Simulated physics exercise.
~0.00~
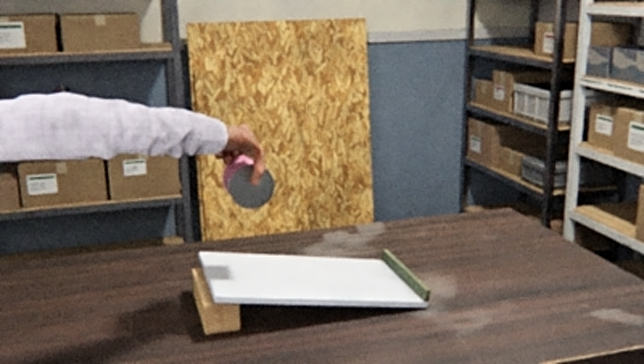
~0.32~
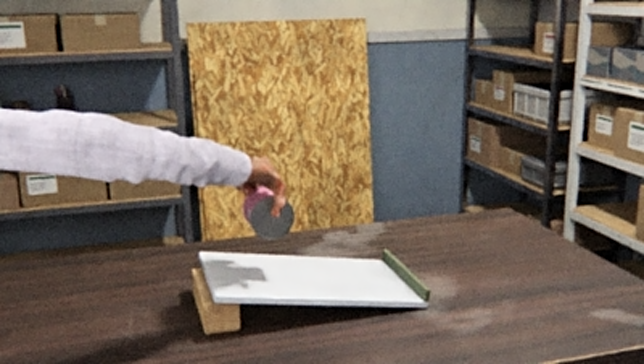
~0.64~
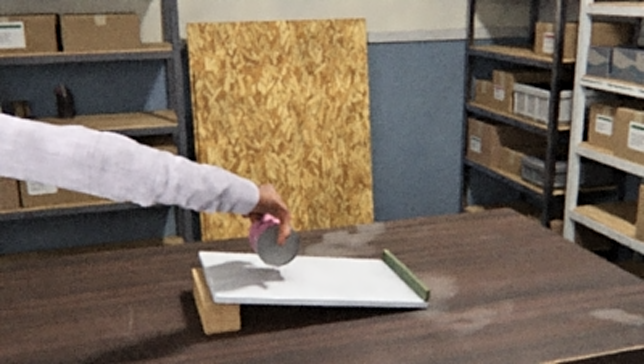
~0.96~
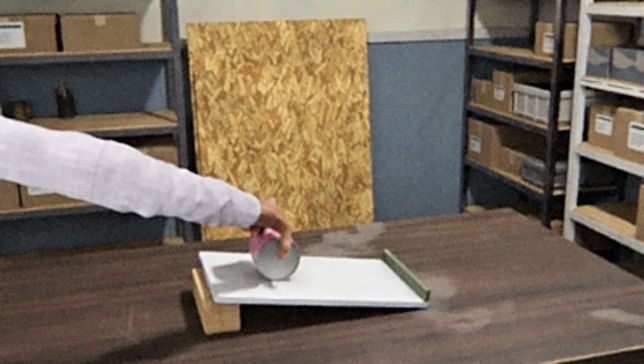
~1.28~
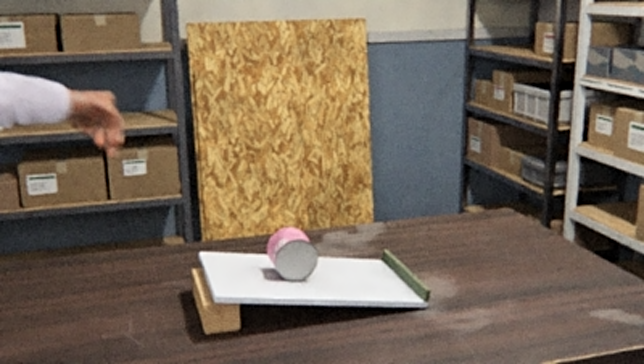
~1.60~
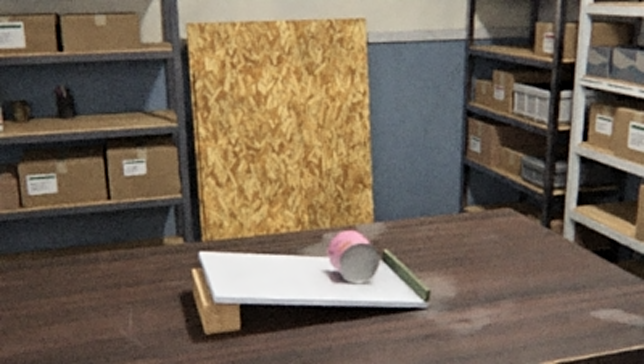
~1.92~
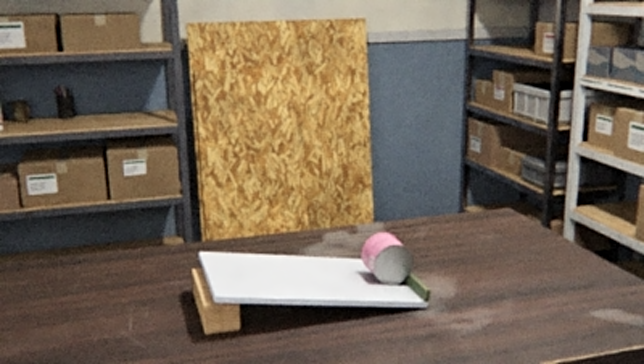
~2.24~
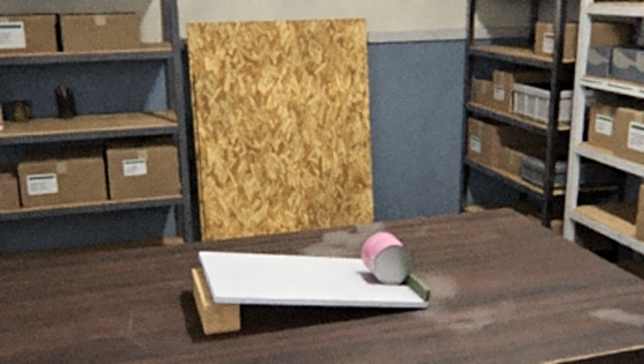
A pink tub, set on a tilted board by a hand, rolls right and stops at the green edge.
